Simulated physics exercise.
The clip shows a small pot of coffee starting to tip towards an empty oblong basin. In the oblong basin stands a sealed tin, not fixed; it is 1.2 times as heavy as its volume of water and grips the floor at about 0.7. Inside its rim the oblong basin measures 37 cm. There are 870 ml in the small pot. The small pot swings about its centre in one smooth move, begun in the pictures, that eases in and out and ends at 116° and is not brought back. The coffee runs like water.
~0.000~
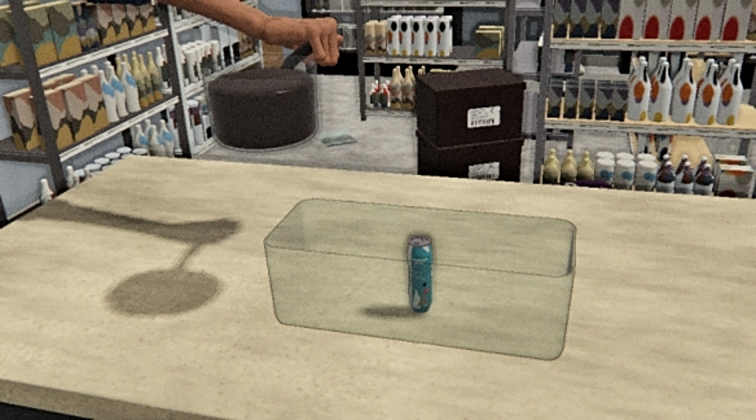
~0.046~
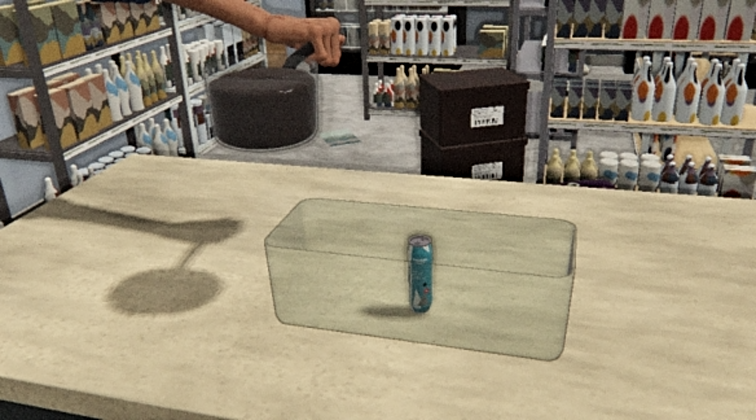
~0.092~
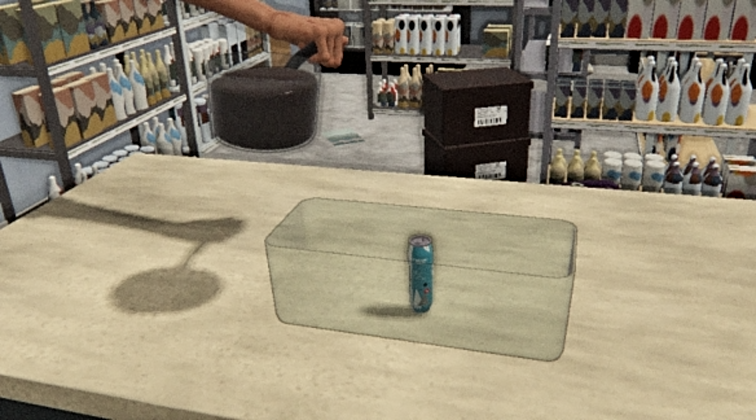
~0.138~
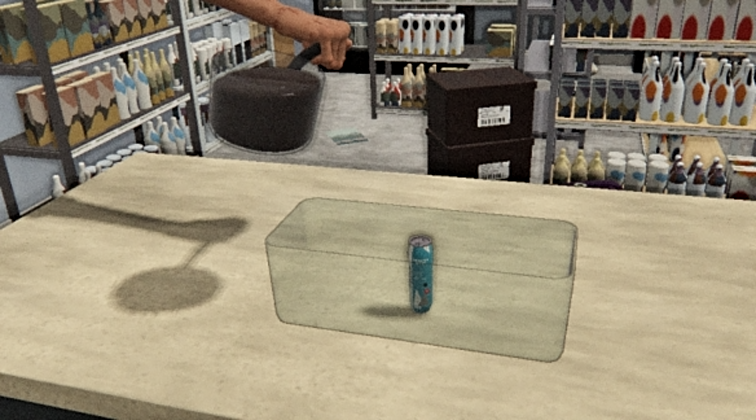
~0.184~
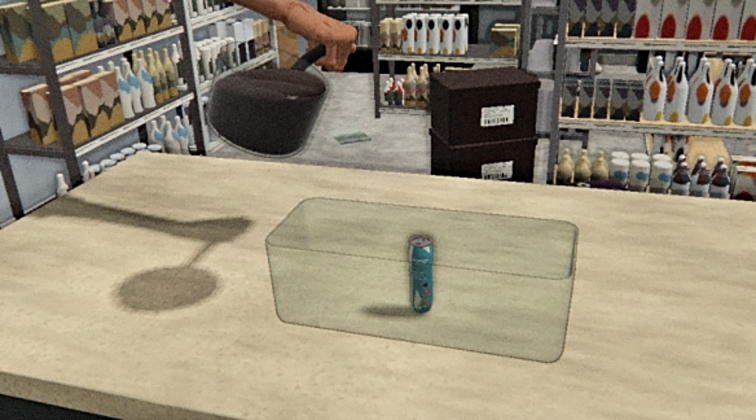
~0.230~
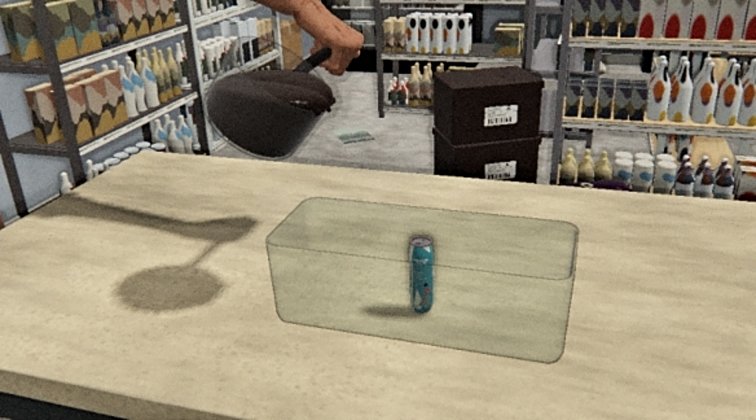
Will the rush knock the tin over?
The tin keeps standing.
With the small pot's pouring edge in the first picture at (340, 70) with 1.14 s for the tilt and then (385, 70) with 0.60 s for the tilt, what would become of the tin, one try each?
First it stays up; then it stays up.
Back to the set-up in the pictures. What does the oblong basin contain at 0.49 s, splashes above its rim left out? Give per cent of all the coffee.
Near 26 in a hundred.
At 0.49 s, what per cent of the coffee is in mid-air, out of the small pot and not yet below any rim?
Some 46 per cent.
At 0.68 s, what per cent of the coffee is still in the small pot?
Some 4 per cent.
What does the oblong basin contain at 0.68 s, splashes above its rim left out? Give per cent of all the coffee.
Some 88 per cent.
After 0.49 s the tilt is 107° and 29 per cent is still to pour; the tin stands where it began.
After 0.68 s the tilt is 116° and 4 per cent is still to pour; the tin stands where it began.
After 0.88 s the tilt is 116° and 0 per cent is still to pour; the tin stands where it began.
After 1.10 s the tilt is 116° and 0 per cent is still to pour; the tin stands where it began.
In the end the tin stands where it began.
